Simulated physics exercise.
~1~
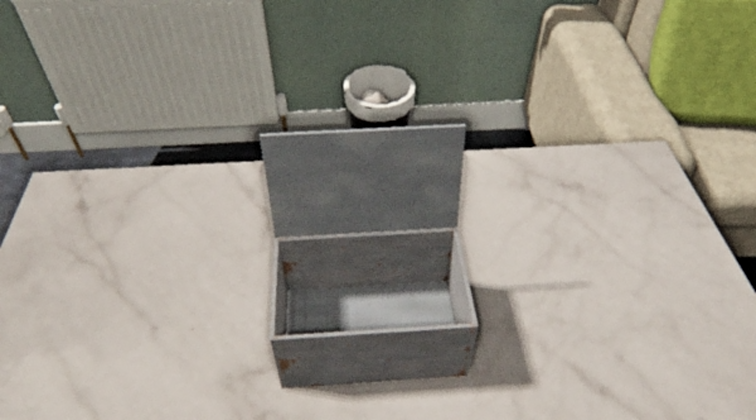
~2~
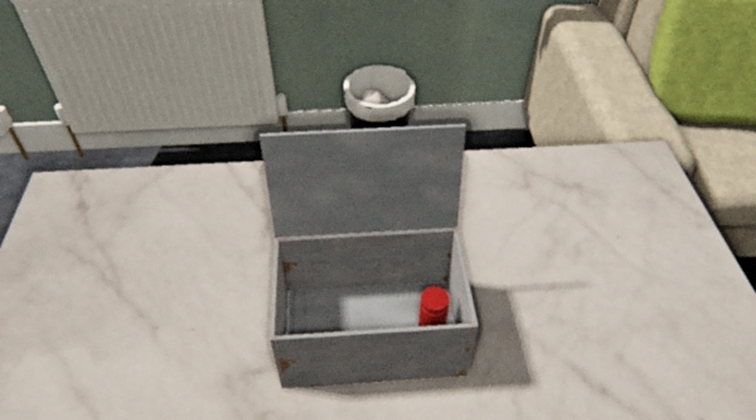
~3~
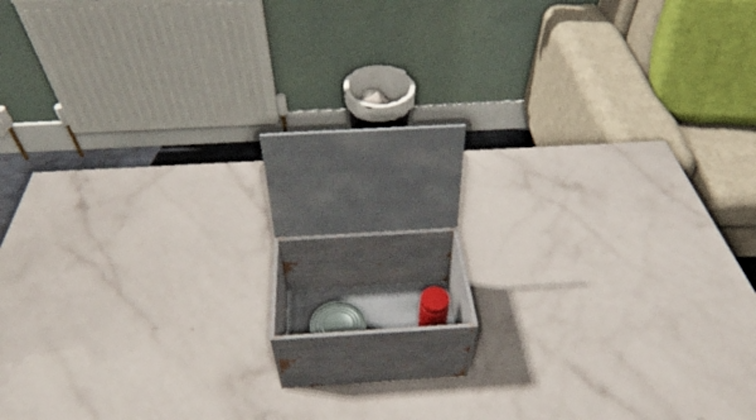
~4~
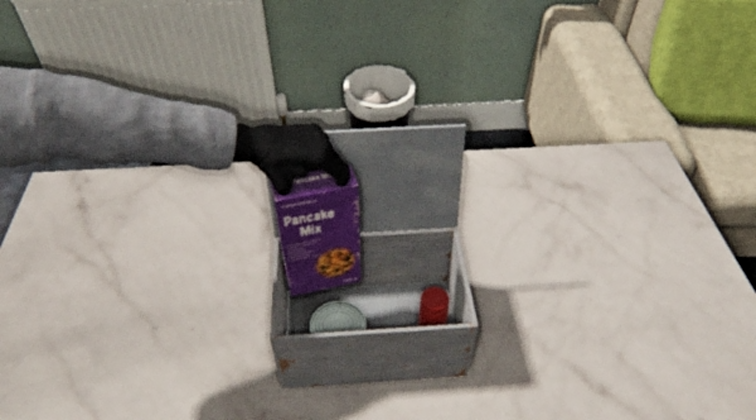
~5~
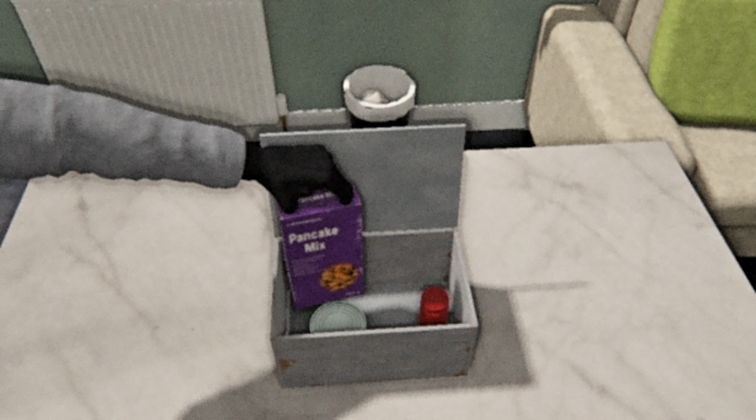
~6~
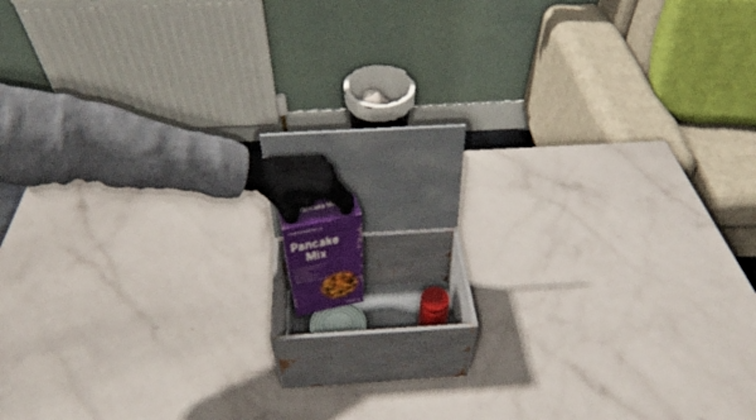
Gloved hand lowering a purple pancake mix box into an open grey case holding a red shaker and a pale round item.
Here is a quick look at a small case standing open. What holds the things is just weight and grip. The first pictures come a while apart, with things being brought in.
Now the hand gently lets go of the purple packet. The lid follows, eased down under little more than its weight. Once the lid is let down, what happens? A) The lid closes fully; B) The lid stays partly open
The answer is B.
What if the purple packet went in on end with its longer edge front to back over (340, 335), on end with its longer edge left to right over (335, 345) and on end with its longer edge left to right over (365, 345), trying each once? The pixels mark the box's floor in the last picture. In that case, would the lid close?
The lid stays partly open the first time, stays partly open the second time and stays partly open the third time.
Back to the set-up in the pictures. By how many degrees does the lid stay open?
About 16° above the rim.
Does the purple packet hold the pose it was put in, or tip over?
After all that, it finishes out of line.
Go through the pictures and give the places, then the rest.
The last thing is not in view yet, in the first picture.
The last thing is not in view yet; red shaker (433, 315), in the second picture.
The last thing is not in view yet; red shaker (433, 315), in the third picture.
Coming down; purple packet (319, 235); red shaker (433, 315), in the fourth picture.
Coming down; purple packet (323, 250); red shaker (433, 315), in the fifth picture.
In place under the hand; purple packet (324, 258); red shaker (433, 315), in the sixth picture.
Then, 1.80 s past the last view, lid 87° above the rim; purple packet rocked 16° from its first pose near (314, 249).
Then, 3.20 s past the last view, lid 61° above the rim; purple packet rocked 9° from its first pose near (322, 266).
Then, 3.50 s past the last view, lid 37° above the rim; purple packet rocked 39° from its first pose near (326, 303).
Then, 3.70 s past the last view, lid 18° above the rim; purple packet rocked 54° from its first pose near (327, 305).
Finally, lid 16° above the rim; down or leaning hard in the box, purple packet; the other 2 still in place. Final places as the last picture's camera would see them, purple packet near (327, 300).
